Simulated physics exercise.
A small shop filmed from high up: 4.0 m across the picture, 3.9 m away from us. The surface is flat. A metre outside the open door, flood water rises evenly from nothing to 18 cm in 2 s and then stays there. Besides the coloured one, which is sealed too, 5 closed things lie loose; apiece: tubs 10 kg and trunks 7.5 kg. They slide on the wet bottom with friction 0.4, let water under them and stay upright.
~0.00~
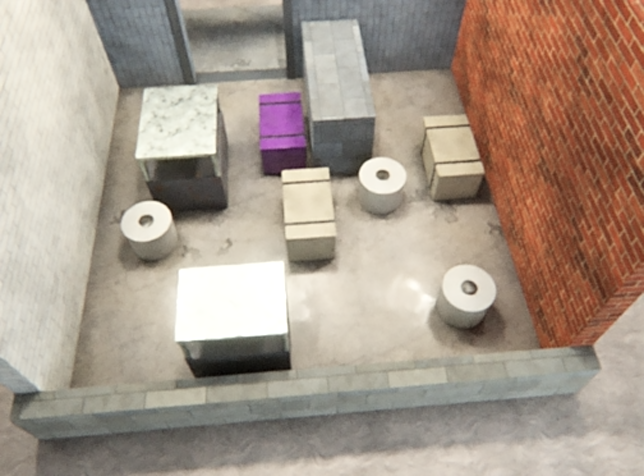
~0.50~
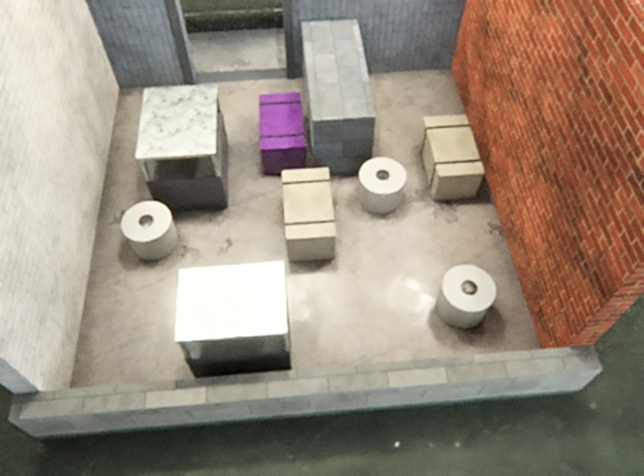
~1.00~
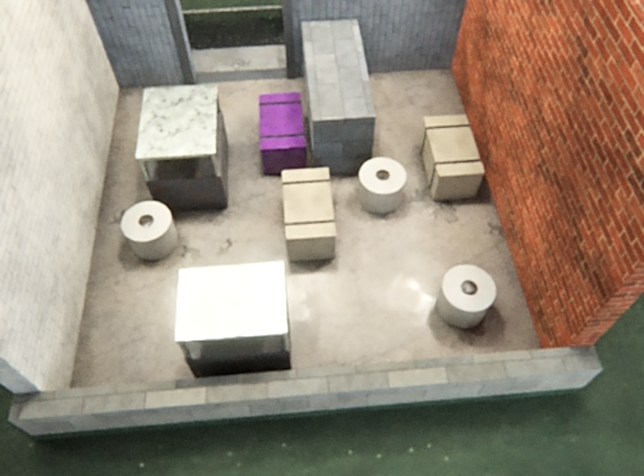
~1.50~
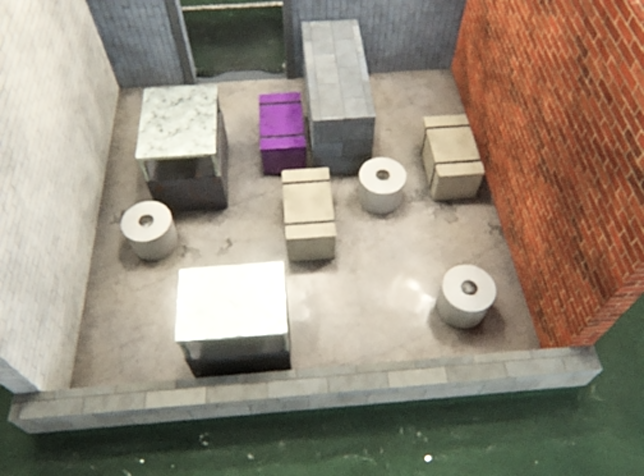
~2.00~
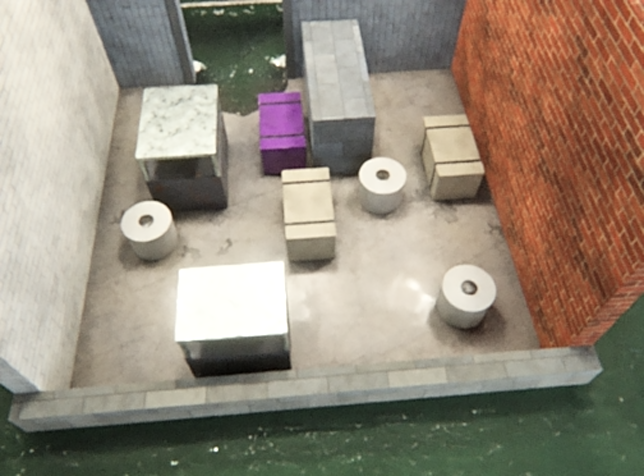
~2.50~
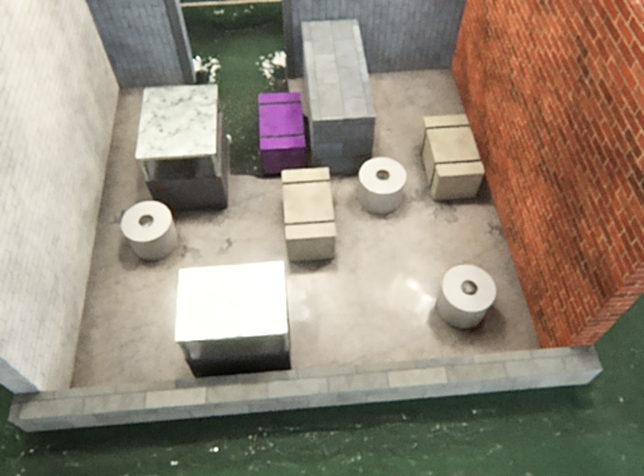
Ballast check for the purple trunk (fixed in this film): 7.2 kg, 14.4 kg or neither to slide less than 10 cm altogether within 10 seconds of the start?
Verdict: Neither load is enough.
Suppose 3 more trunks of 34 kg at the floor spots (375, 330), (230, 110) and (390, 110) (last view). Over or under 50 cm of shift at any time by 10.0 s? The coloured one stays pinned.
In turn: Short of it, more, less.
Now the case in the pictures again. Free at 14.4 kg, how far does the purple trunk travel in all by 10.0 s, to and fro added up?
Some 300 cm in all.
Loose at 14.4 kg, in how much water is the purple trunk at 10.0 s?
Roughly 9 cm.
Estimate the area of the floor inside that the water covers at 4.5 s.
About 7.0 m2.
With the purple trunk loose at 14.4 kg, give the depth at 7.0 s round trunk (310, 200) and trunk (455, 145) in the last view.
Roughly 5 and 0 cm.
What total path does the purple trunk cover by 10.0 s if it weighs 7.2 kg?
About 300 cm.
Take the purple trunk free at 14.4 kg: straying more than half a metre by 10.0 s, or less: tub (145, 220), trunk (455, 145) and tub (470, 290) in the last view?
In that order: Past it, under, more.
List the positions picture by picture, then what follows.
The first picture shows the purple trunk at (281, 119) rests on the ground; water covers 0.0 m2; 0 of 6 have shifted.
The second picture shows the purple trunk at (281, 119), on the bottom; 0.0 m2 under water; 0 of 6 have shifted.
The third picture shows the purple trunk at (281, 119) rests on the ground; water covers 0.0 m2; 0 of 6 have shifted.
The fourth picture shows the purple trunk at (281, 119) rests on the ground; 0.0 m2 under water; 0 of 6 have shifted.
The fifth picture shows the purple trunk at (281, 119), on the bottom; 0.4 m2 under water; 0 of 6 have shifted.
The sixth picture shows the purple trunk at (281, 119), on the bottom; water covers 1.1 m2; 0 of 6 have shifted.
After 3.5 s the purple trunk would be 41 cm from its start with 7.2 kg and 38 cm from its start with 14.4 kg; 7 cm of water round it then.
After 4.5 s the purple trunk would be 125 cm from its start with 7.2 kg and 108 cm from its start with 14.4 kg; 5 cm of water round it then.
After 7.0 s the purple trunk would be 200 cm from its start with 7.2 kg and 232 cm from its start with 14.4 kg; 6 cm of water round it then.
After 10.0 s the purple trunk would be 245 cm from its start with 7.2 kg and 216 cm from its start with 14.4 kg; 9 cm of water round it then.
